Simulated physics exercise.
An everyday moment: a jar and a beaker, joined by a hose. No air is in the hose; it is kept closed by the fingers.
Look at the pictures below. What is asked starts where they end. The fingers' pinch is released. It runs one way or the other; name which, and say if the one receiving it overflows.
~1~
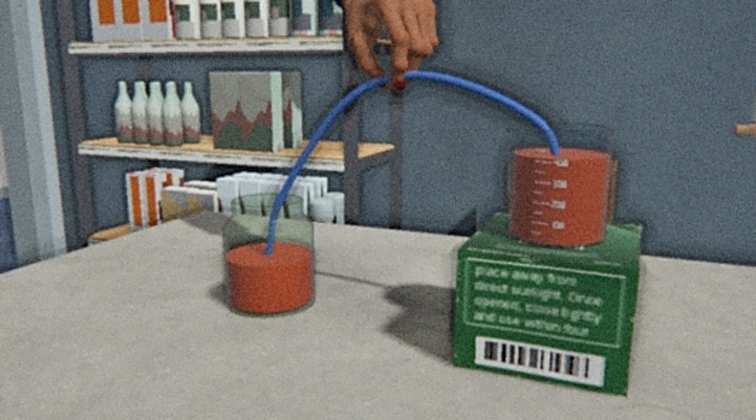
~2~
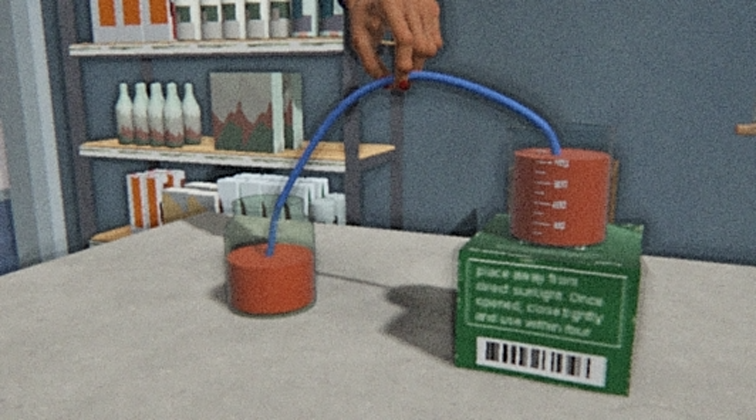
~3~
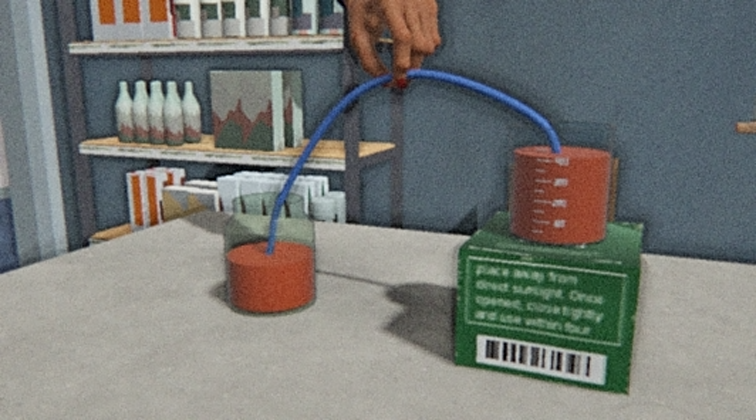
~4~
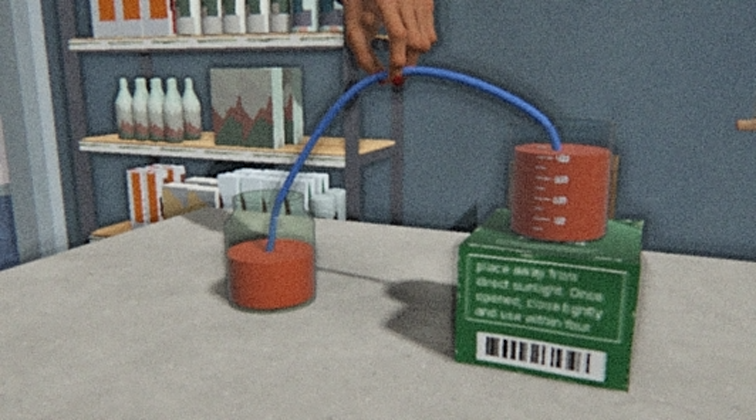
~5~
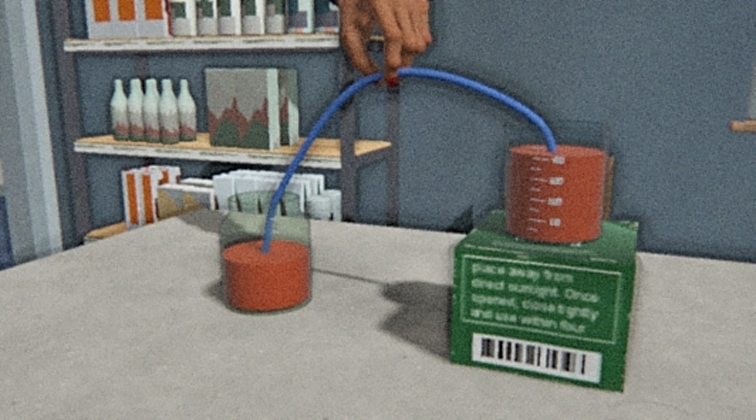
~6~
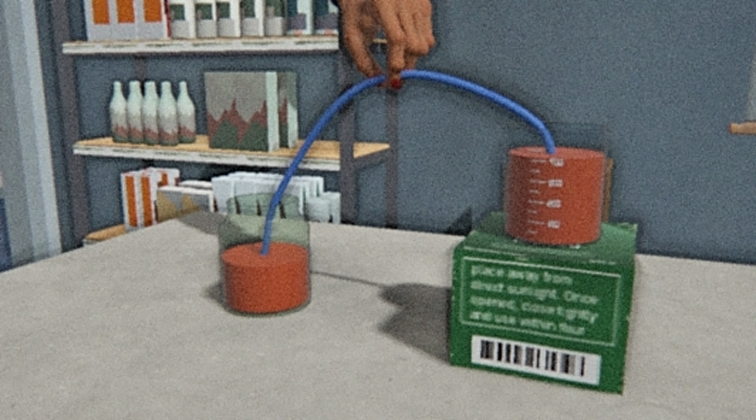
Flow - the left way, taker - no overflow.
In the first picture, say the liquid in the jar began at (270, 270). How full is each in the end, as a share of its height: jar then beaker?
In turn 65 and 15 per cent.
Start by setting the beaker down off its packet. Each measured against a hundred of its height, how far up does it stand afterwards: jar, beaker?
You'd see the first filled to 50 per cent of its height and the second to 65 per cent.
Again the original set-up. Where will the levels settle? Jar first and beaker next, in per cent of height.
Approximate levels: 85 per cent followed by 15 per cent.
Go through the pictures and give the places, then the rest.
The hose is pinched; jar (269, 249) about half full, on the top itself; beaker (560, 180) about three quarters full, up on the packet, in the first picture.
Nothing flows; jar about half full, surface at (271, 256); beaker about three quarters full, surface at (563, 155), in the second picture.
Fingers on the hose; jar (271, 248) about half full; beaker (561, 179) about three quarters full, in the third picture.
Still shut; jar about half full, surface at (271, 252); beaker about three quarters full, surface at (563, 150), in the fourth picture.
The hose is pinched; jar (266, 246) about half full, on the top itself; beaker (557, 177) about three quarters full, up on the packet, in the fifth picture.
Nothing flows; jar about half full, surface at (266, 255); beaker about three quarters full, surface at (557, 153), in the sixth picture.
Soon after, the jar is about half full; the beaker is about half full.
Later, the jar is about three quarters full; the beaker is about a quarter full.
In the end, the jar is about three quarters full; the beaker is nearly empty.
